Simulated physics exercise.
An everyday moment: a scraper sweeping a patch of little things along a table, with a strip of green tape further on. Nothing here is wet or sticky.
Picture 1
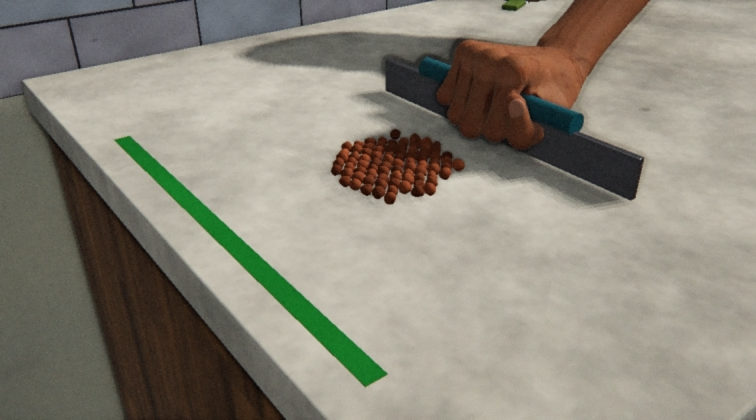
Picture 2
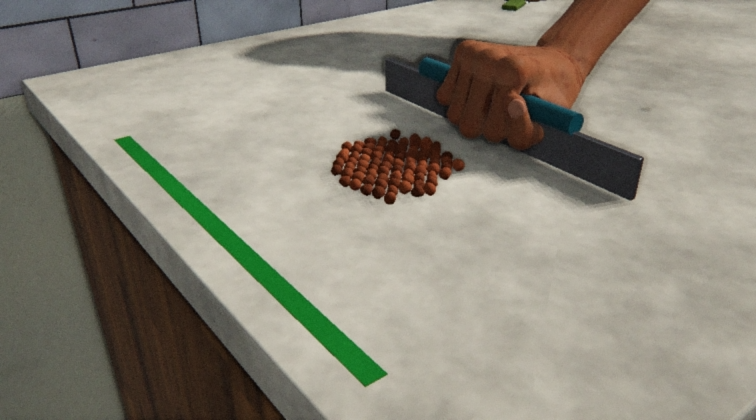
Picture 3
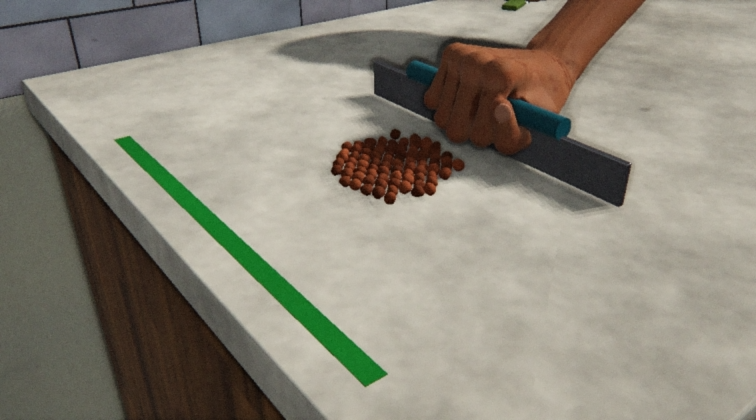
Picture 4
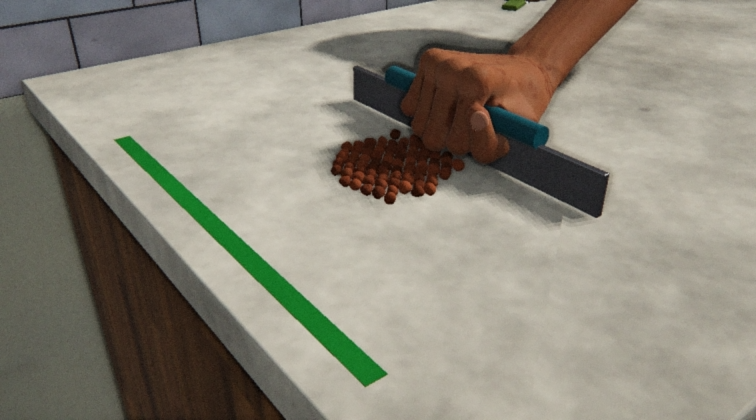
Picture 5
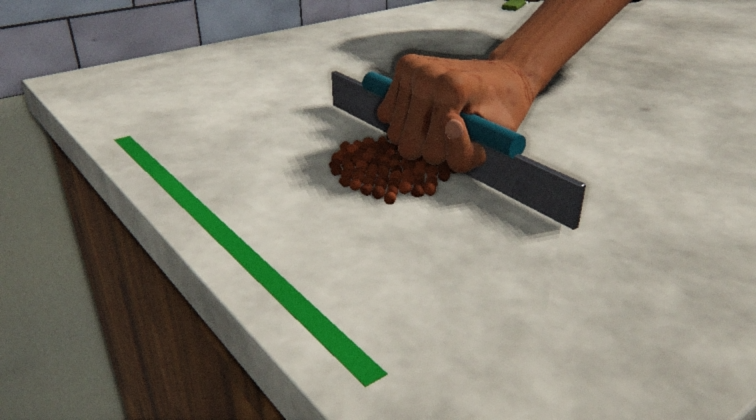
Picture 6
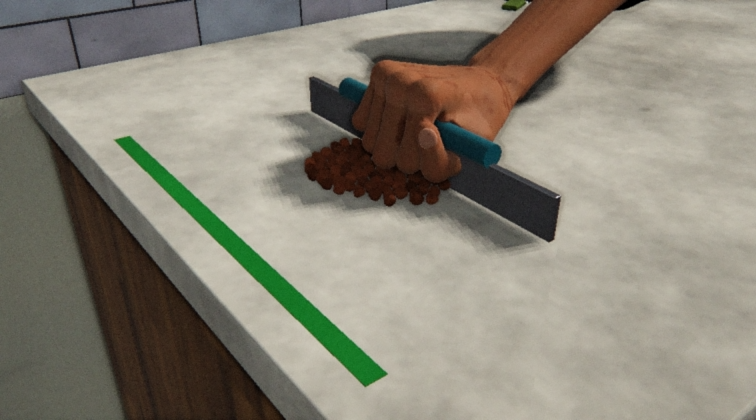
A scraper held in a hand slides left across the table, pushing small reddish-brown pellets along.
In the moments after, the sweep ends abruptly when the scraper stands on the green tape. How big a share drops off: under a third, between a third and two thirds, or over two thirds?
Over the edge goes from one third to two thirds of it.
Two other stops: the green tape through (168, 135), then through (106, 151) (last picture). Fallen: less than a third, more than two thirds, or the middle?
The first try: Under a third. The second: Over two thirds.
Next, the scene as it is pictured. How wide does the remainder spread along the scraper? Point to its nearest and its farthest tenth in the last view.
From about (248, 301) to (139, 183).
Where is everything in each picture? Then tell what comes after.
Scraper (615, 168), at rest; green tape (130, 145), about two fingers from the edge; edge at (171, 249); the heap (398, 165), clay pellets, in the first frame.
Scraper (615, 168), at rest, in the second frame.
Scraper (602, 173); the heap (398, 165), in the third frame.
Scraper (580, 183), in the fourth frame.
Scraper (557, 194); the heap (396, 165), roughly a quarter pushed along, in the fifth frame.
Scraper (532, 205); green tape (130, 145); edge at (171, 249); the heap (369, 171), almost all pushed along, in the sixth frame.
Just after the last frame, scraper still moving, near (313, 156); heap all on the table, its front near (222, 206).
A moment on, scraper stopped at the green tape; heap roughly a third over the edge.
Further on, scraper stopped at the green tape; heap roughly half over the edge.
When it is over, scraper stopped at the green tape; heap roughly half over the edge.
